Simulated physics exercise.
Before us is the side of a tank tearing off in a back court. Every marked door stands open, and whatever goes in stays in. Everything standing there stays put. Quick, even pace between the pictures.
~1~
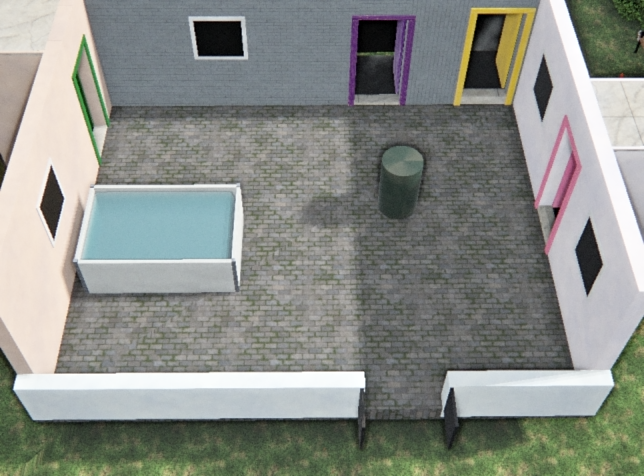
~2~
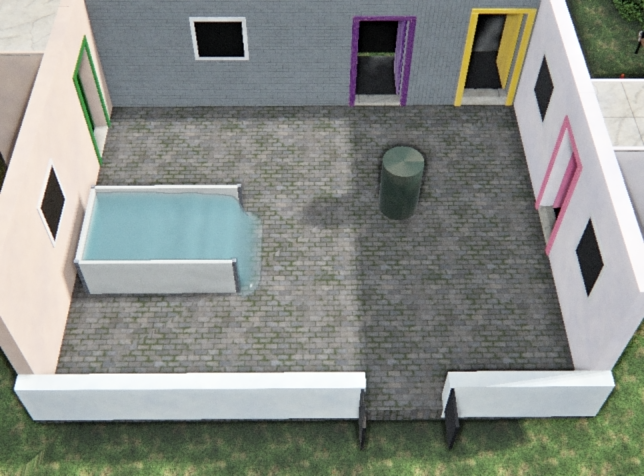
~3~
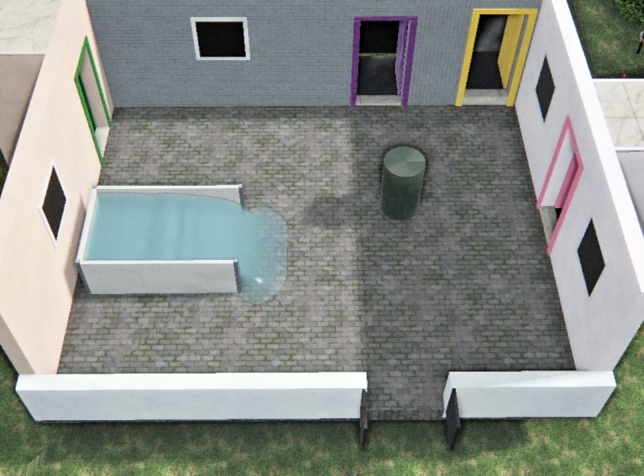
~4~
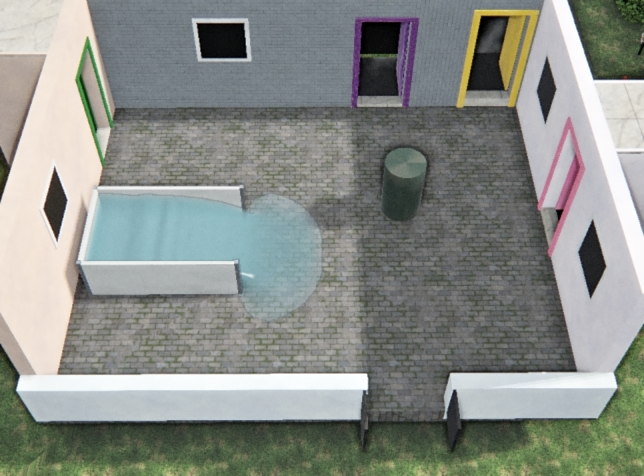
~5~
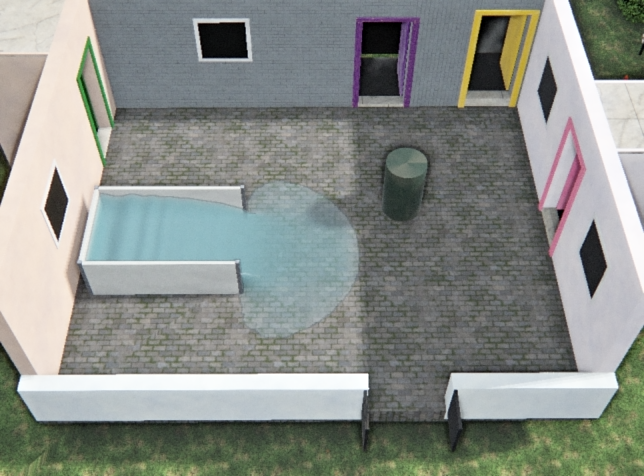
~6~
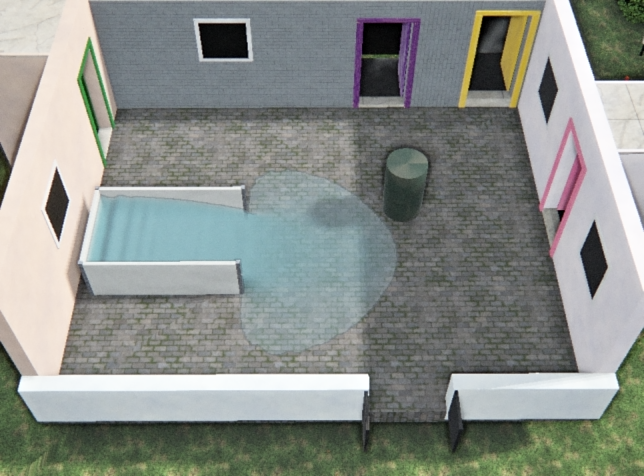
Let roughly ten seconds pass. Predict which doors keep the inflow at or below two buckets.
In order: The purple door will be over the cap; the pink door will be over the cap; the green door will be at or under the cap; the yellow door will be at or under the cap.
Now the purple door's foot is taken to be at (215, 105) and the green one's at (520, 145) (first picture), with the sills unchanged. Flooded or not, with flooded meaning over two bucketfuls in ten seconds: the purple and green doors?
My reading: Purple door stays within the limit, green door exceeds the limit.
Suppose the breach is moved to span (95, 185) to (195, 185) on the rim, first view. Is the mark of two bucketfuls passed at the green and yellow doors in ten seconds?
Green overflows; yellow does not overflow.
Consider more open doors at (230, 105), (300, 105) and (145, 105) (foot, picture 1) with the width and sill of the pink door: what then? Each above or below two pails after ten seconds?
In order: Falls short, falls short, falls short.
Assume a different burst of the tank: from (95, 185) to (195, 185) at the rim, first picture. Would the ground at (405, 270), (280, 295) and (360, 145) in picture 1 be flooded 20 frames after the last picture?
Sequence: Spared / spared / wetted.
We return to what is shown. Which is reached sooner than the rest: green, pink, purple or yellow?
My pick for first is the door marked pink.
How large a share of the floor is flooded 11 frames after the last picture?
That works out to some 55 in a hundred.
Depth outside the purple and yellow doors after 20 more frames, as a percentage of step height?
About 230 and 60 per cent.
A moment on, water covers 35 % of the floor; the purple door not reached, the pink door not reached, the green door not reached, the yellow door not reached.
Next, water covers 55 % of the floor; the purple door not reached, the pink door over two buckets in, the green door not reached, the yellow door not reached.
Then, water covers 60 % of the floor; the purple door over two buckets in, the pink door over two buckets in, the green door not reached, the yellow door wet at the sill, nothing in.
Later, water covers 65 % of the floor; the purple door over two buckets in, the pink door far over two buckets in, the green door not reached, the yellow door wet at the sill, nothing in.
In the end, water covers 100 % of the floor; the purple door far over two buckets in, the pink door far over two buckets in, the green door under two buckets in, the yellow door wet at the sill, nothing in.
